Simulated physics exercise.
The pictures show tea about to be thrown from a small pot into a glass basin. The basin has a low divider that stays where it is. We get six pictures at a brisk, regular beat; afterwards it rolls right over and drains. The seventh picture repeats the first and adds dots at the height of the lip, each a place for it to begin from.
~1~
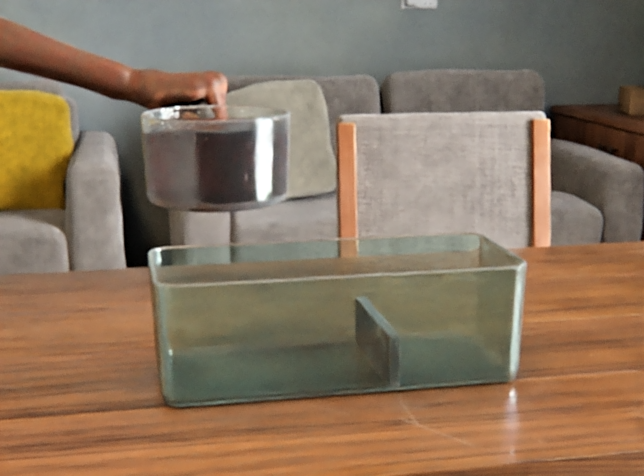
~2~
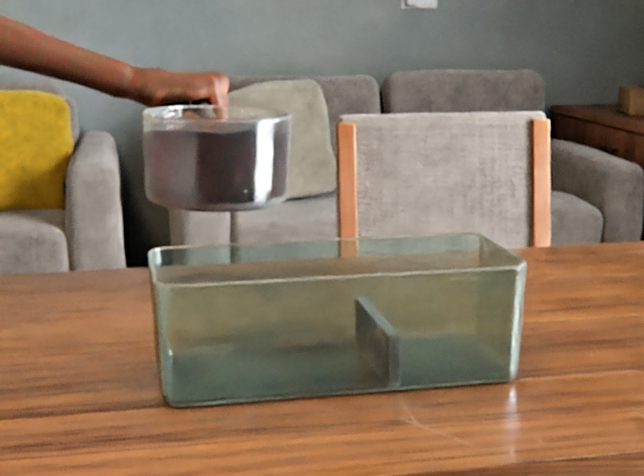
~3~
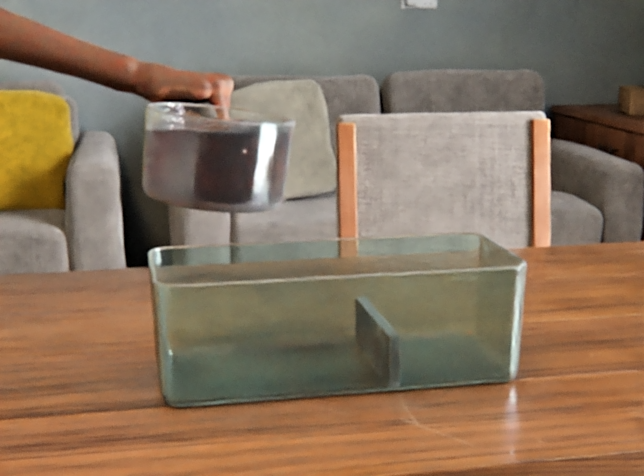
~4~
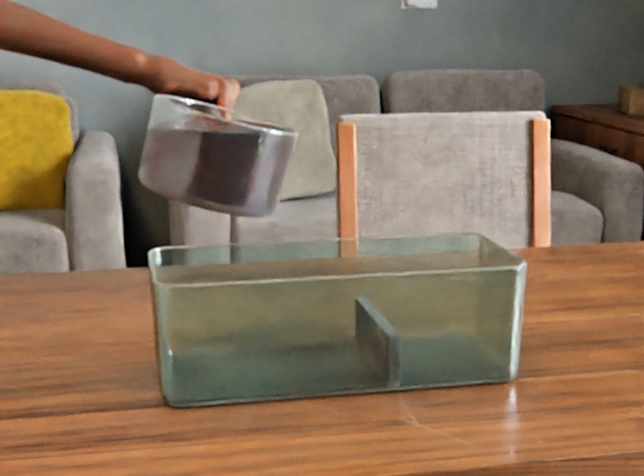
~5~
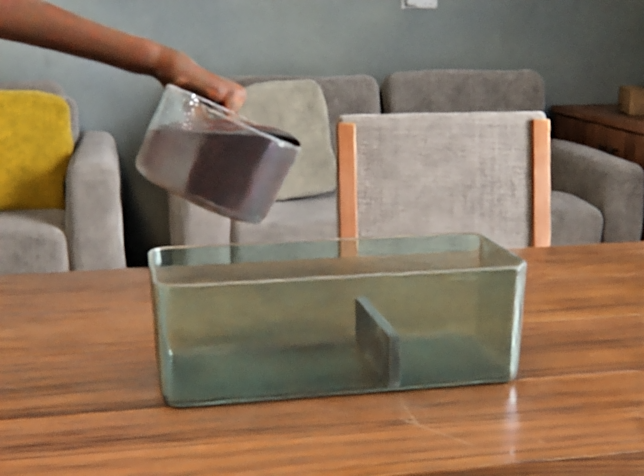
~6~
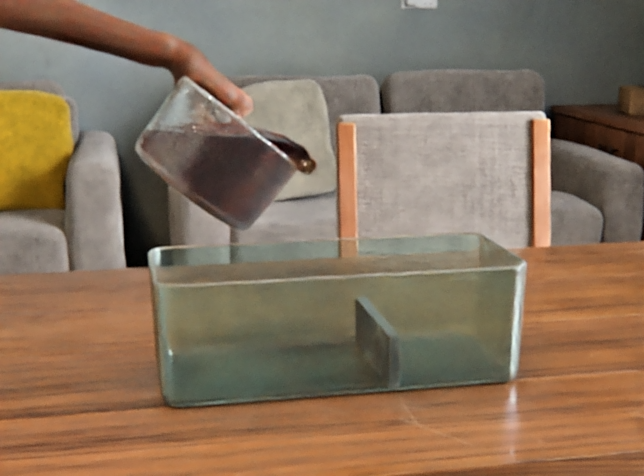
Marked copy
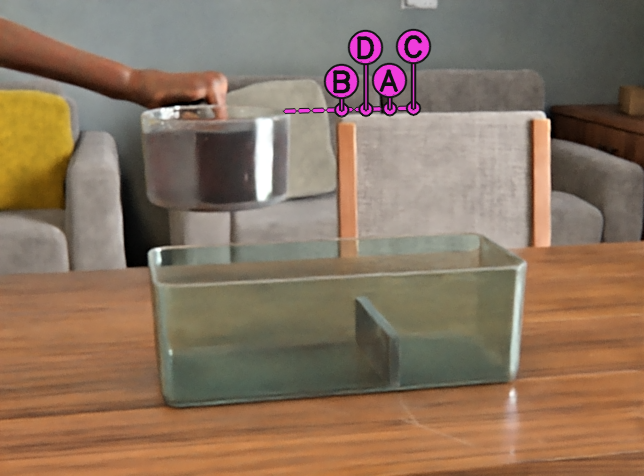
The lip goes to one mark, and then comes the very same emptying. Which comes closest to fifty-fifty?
Place B does it best.
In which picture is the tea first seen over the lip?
In picture 5.
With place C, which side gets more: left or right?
The right one.
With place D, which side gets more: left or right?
The right one.
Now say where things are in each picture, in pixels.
In the first picture, upright, lip at (285, 111); basin from (162, 405) to (516, 377); top of the wall at (376, 315); nothing has left yet.
In the second picture, upright, lip at (287, 113); nothing has left yet.
In the third picture, tipped about 7°, lip at (290, 119); nothing has left yet.
In the fourth picture, tipped about 15°, lip at (294, 130); nothing has left yet.
In the fifth picture, tipped about 26°, lip at (297, 145); tea is over the lip, down to (297, 145).
In the sixth picture, tipped about 39°, lip at (297, 163); tea is over the lip, down to (303, 170).
On the marked copy, A at (389, 108); B at (341, 109); C at (413, 108); D at (365, 109).
If A is chosen, about 12 % ends left of the wall and 82 % right of it; 6 % is lost outside.
If B is chosen, about 51 % ends left of the wall and 47 % right of it.
If C is chosen, about 11 % ends left of the wall and 85 % right of it; 4 % is lost outside.
If D is chosen, about 33 % ends left of the wall and 66 % right of it.
